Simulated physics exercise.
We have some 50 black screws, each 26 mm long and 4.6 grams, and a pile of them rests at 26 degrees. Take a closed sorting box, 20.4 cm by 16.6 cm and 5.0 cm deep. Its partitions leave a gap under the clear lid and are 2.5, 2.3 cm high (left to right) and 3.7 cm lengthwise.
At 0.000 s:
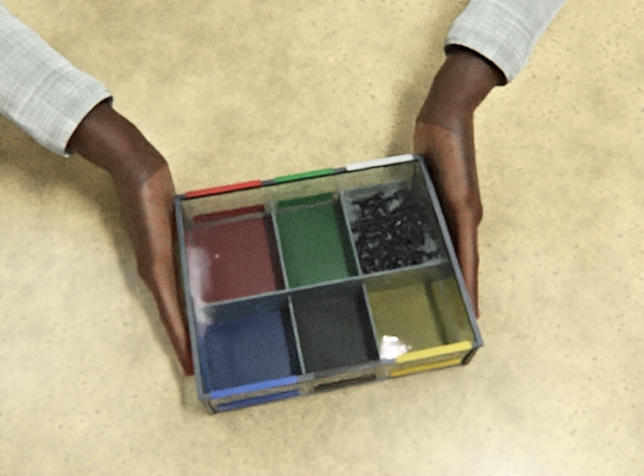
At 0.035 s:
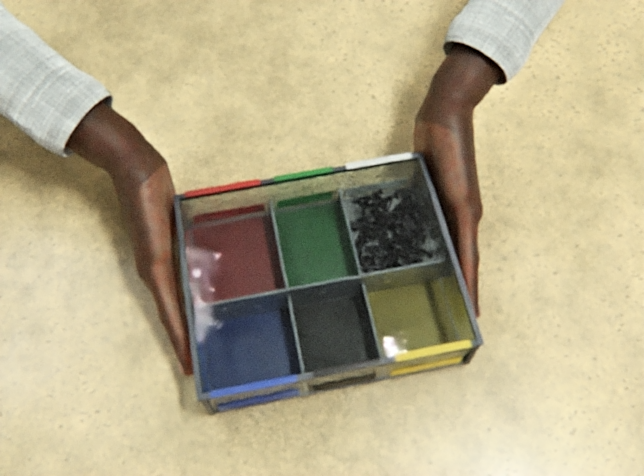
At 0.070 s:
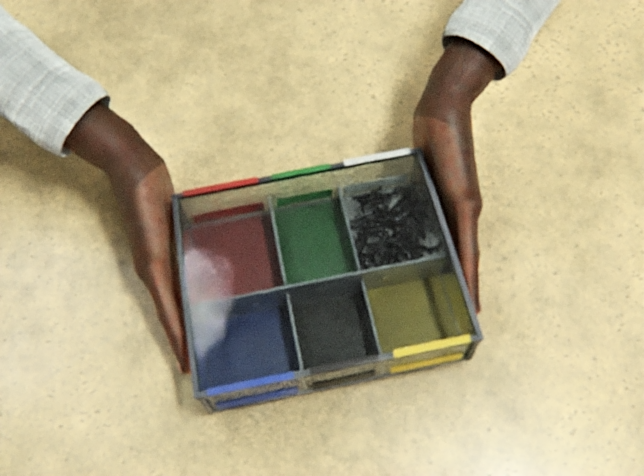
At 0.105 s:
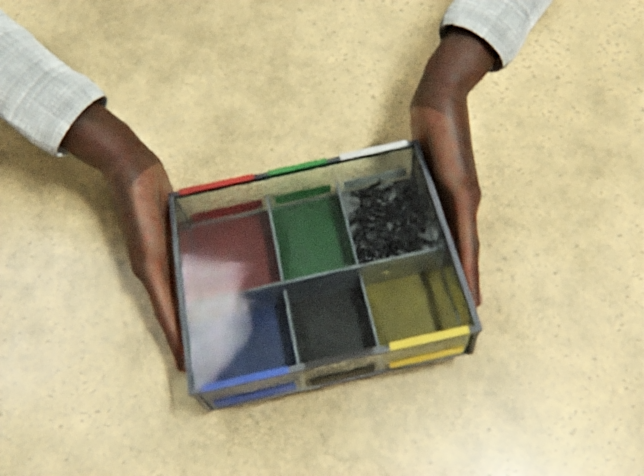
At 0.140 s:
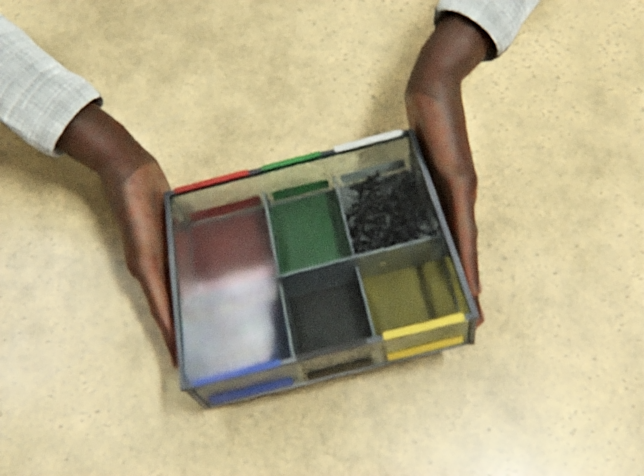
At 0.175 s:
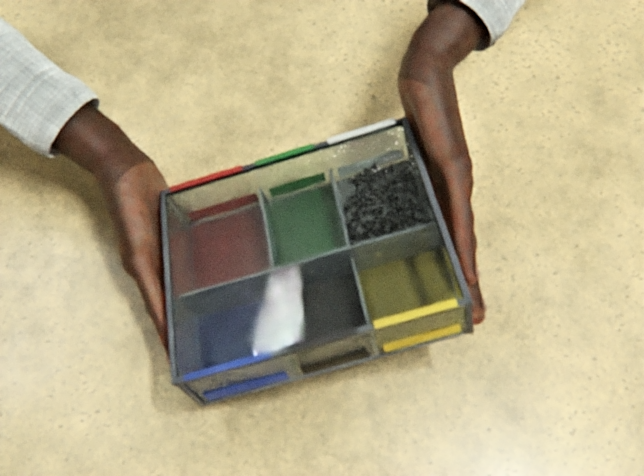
A clear-lidded sorting box is held between two hands above a speckled beige surface, seen from above. Light grey sleeves reach in from the top corners, and the box's six compartments show red, green and white markings along the back and blue, black and yellow in front, with small black pieces piled at back right. The hands tilt it gradually toward its back left corner, glare shifting across the lid, while the camera stays still.
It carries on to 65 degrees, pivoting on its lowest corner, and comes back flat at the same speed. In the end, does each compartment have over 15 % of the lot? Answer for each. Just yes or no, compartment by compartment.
Red gets a no, blue gets a no, green gets a yes, yellow gets a no, white gets a yes, black gets a no.
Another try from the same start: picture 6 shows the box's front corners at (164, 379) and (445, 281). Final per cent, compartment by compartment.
Red 20; blue 0; green 30; yellow 0; white 50; black 0.
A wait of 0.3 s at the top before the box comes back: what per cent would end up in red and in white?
Then red keeps 0% and white keeps 85%.
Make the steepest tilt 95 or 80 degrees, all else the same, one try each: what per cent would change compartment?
Try one gives around 70 %, try two around 55 %.
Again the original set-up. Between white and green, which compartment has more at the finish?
That would be the white compartment.
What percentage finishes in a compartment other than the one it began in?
Near 25 in a hundred.
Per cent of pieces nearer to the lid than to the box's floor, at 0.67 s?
Estimate: Near 10 per cent.
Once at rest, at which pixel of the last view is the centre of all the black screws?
Close to pixel (357, 212).
After 0.67 s, tilt 64 degrees; white 100 %.
After 1.00 s, tilt 27 degrees; red 5 %, green 20 %, white 75 %.
After 1.43 s, tilt 0 degrees; red 5 %, green 20 %, white 75 %.
By 1.7 s all is still; red 5 %, blue 0 %, green 20 %, yellow 0 %, white 75 %, black 0 %.
